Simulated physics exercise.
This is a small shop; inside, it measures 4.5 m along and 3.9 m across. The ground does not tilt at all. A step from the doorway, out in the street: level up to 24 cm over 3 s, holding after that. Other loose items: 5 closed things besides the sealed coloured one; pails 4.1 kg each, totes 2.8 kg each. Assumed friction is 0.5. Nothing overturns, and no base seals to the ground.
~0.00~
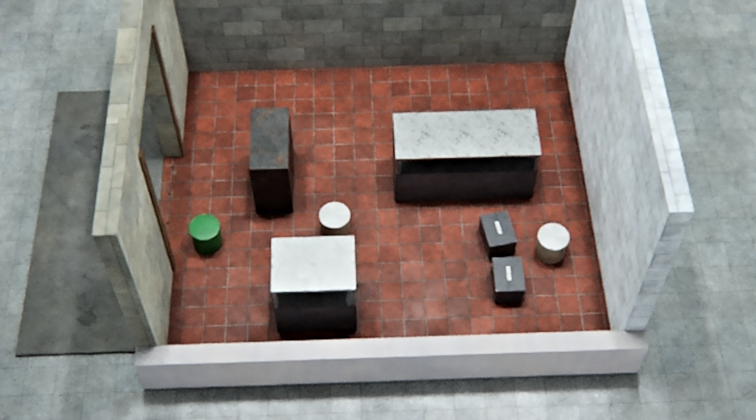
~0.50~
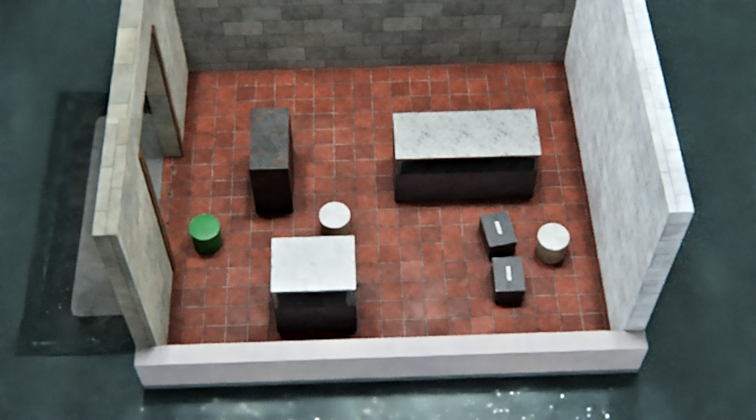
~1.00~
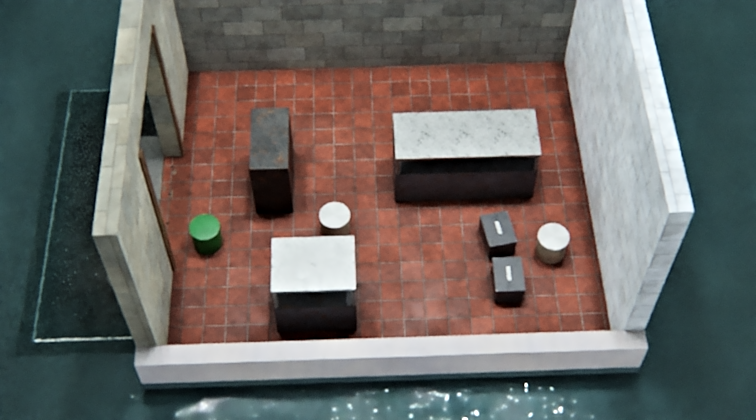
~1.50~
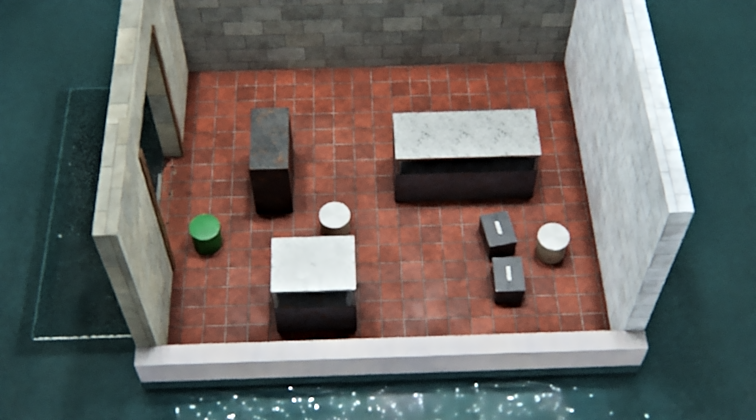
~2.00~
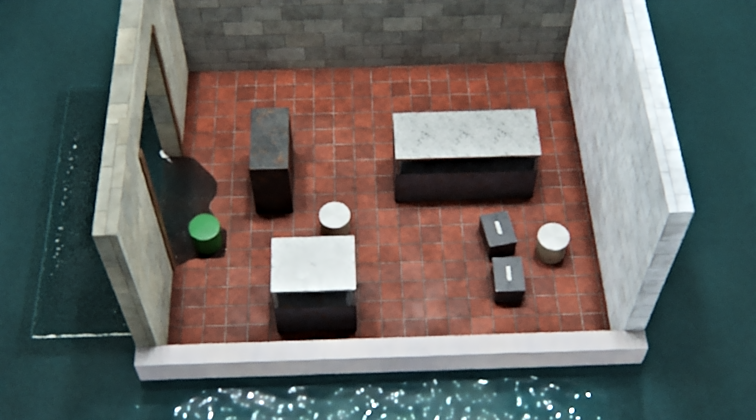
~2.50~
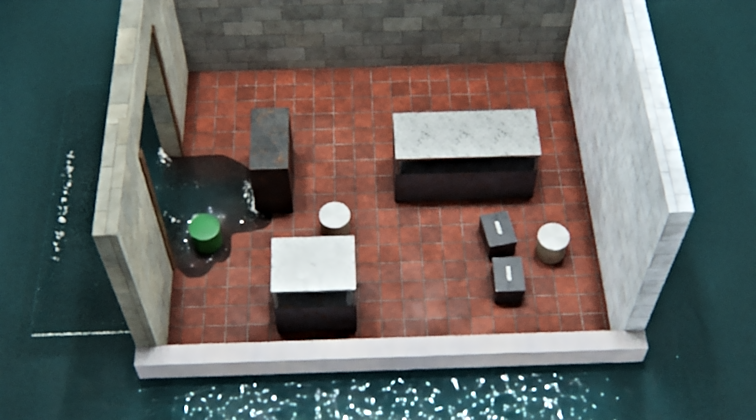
In a small shop, water rises outside, then spreads through the left doorway around a still green pail.
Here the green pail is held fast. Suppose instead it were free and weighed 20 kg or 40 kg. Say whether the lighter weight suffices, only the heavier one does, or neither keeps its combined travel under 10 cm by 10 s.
It stays steady with only the greater amount.
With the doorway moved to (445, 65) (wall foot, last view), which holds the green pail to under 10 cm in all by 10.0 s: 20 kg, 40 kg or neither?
The light one suffices.
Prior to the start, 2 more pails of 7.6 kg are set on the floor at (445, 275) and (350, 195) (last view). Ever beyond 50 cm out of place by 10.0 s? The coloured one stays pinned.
Well, below half a metre and then below half a metre.
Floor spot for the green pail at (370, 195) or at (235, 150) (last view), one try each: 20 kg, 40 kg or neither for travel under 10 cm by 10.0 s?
In that order: The smaller is enough; it takes the larger.
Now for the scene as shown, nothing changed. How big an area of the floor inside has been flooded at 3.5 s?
My estimate is roughly 4.0 m2.
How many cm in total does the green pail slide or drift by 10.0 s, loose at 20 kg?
Adding it all up, something like 80 cm.
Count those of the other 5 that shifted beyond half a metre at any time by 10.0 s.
Answer: 5.
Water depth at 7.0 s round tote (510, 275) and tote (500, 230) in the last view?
Close to 7 and 3 centimetres.
After 3.5 s the green pail would be 5 cm from its start with 20 kg and 0 cm from its start with 40 kg; 10 cm of water round it then.
After 4.5 s the green pail would be 35 cm from its start with 20 kg and 0 cm from its start with 40 kg; 11 cm of water round it then.
After 7.0 s the green pail would be 71 cm from its start with 20 kg and 0 cm from its start with 40 kg; 12 cm of water round it then.
After 10.0 s the green pail would be 76 cm from its start with 20 kg and 0 cm from its start with 40 kg; 16 cm of water round it then.
